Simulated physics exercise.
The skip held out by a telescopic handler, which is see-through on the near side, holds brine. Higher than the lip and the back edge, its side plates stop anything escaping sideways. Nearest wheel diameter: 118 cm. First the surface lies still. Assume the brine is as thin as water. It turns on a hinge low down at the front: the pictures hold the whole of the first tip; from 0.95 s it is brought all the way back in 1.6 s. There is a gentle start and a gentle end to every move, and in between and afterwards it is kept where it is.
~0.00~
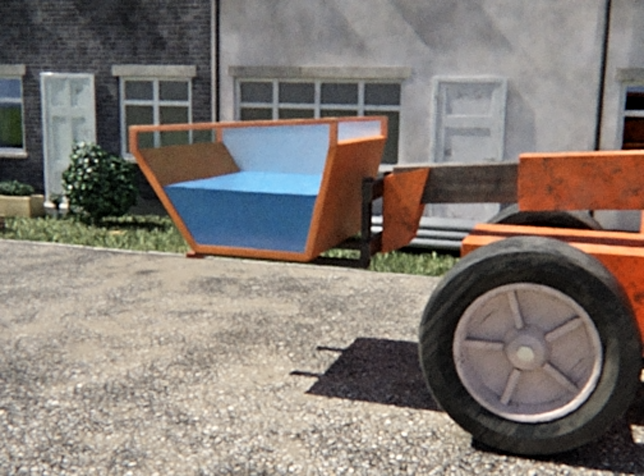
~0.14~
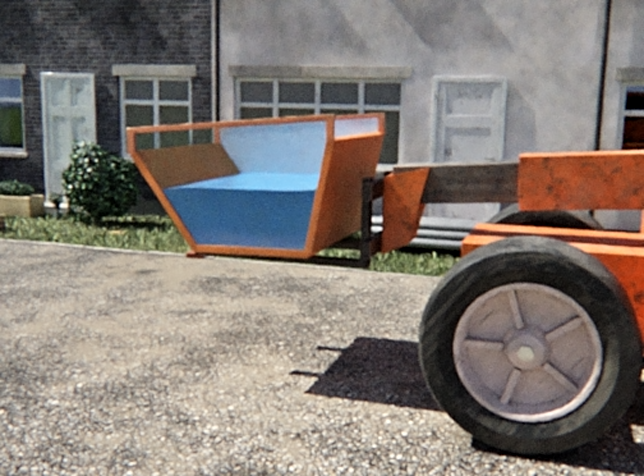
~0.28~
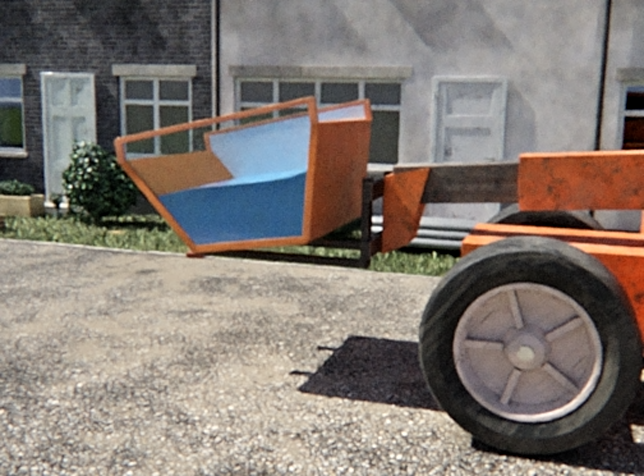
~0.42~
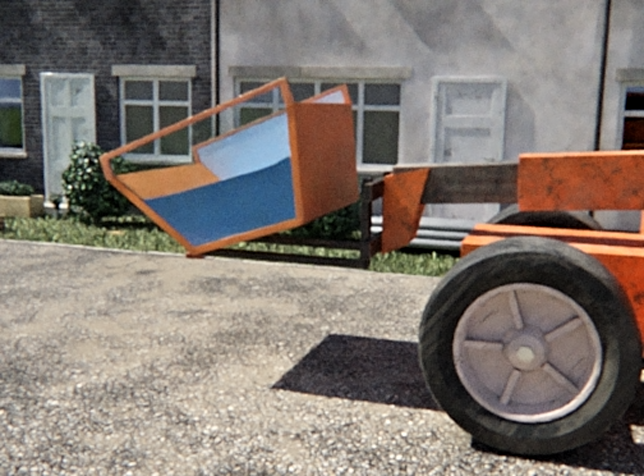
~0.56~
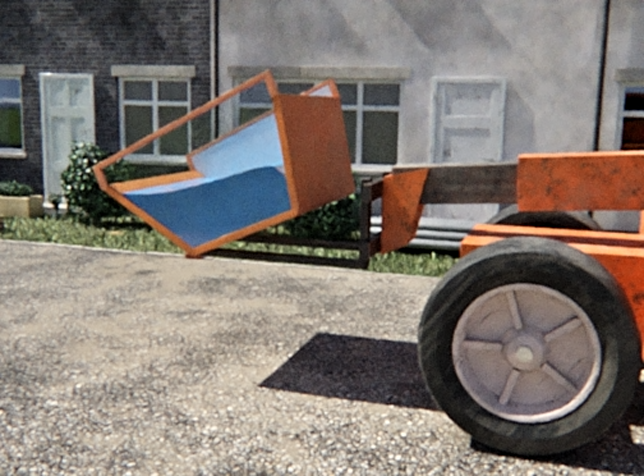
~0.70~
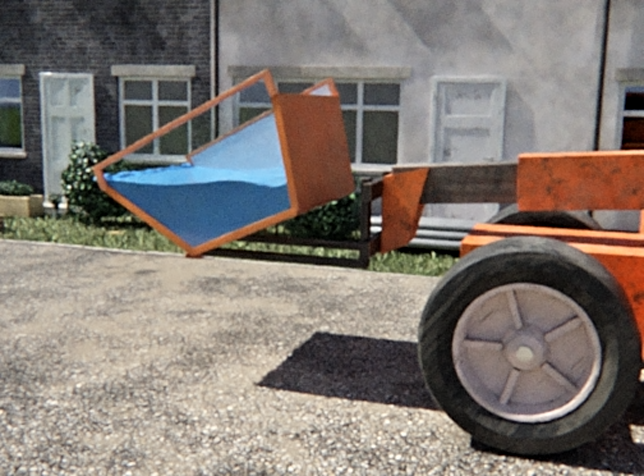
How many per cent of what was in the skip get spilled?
Roughly 27 per cent gets spilled.
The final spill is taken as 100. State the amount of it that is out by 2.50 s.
I'd say somewhere near 100 per cent.
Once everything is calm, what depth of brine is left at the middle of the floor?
Roughly 28 centimetres.
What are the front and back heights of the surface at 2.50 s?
About 18 cm in front and 36 cm behind.
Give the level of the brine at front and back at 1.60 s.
Front: 38 cm; back: 0 cm.
After 1.60 s the skip is at 16° forwards, the surface stands 0 cm at the back and 39 cm at the front; 27 per cent has gone, over the front.
After 2.50 s the surface stands 37 cm at the back and 18 cm at the front; 27 per cent has gone, over the front.
After 3.35 s the surface stands 21 cm at the back and 32 cm at the front; 27 per cent has gone, over the front.
After 5.43 s 27 per cent has gone, over the front, 121 of 442 litres.
